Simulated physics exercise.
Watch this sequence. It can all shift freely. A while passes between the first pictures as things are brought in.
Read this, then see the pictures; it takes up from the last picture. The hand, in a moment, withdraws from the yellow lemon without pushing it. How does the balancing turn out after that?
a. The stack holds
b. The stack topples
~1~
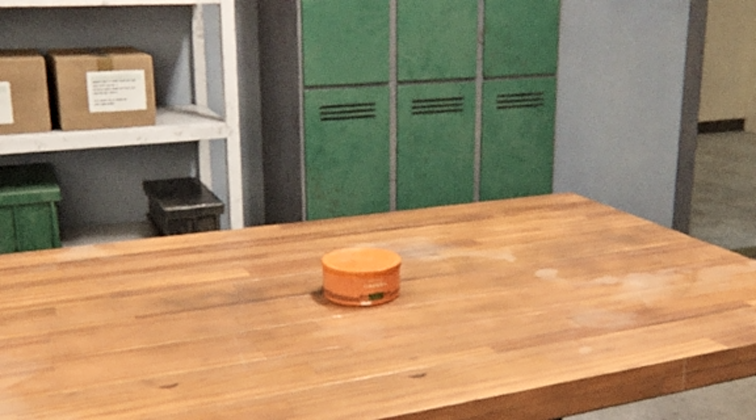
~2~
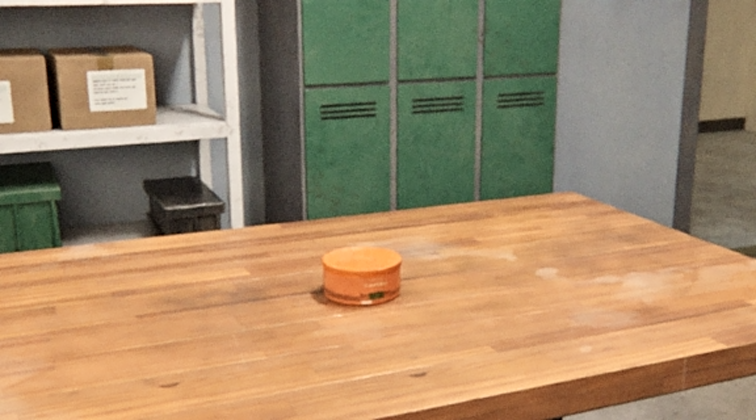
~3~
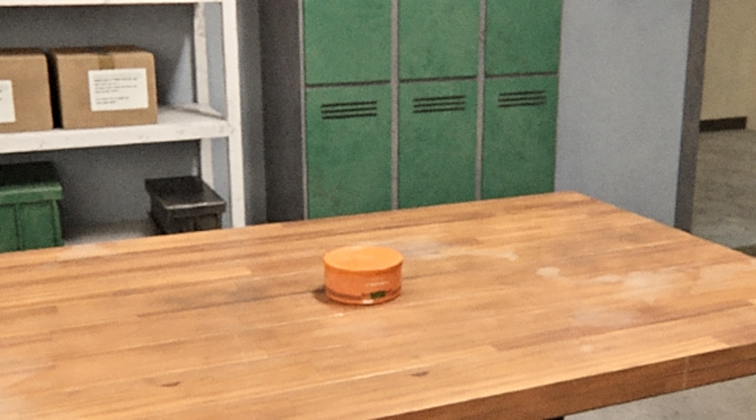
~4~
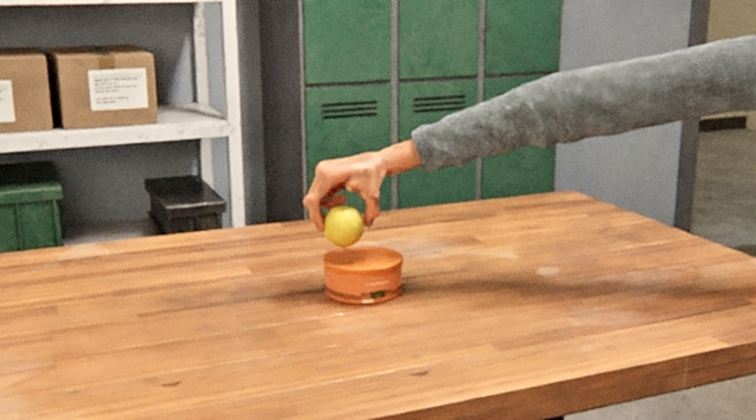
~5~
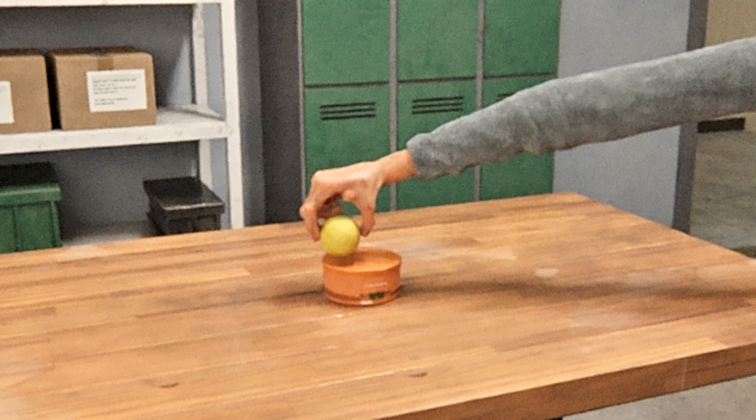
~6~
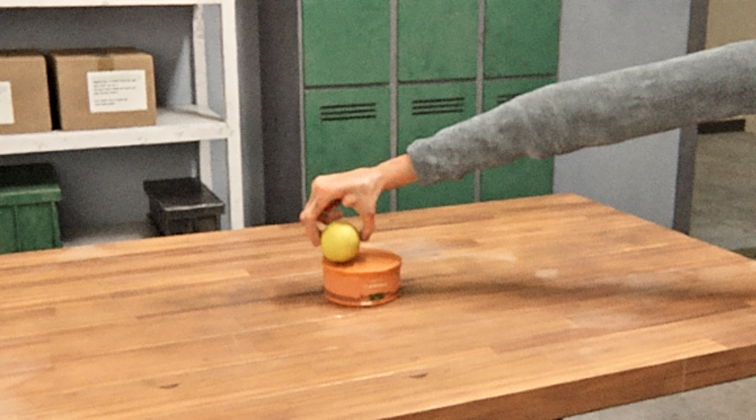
The stack holds.
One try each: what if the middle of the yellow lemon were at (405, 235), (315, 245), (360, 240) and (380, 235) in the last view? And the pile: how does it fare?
Topples over, topples over, stays standing, stays standing.
Then, 0.20 s past the last view, nothing moves.
Then, 0.40 s past the last view, yellow lemon resting near (340, 242).
Finally, both still in place. Final places as the last picture's camera would see them, yellow lemon near (340, 242). The pile stays up.
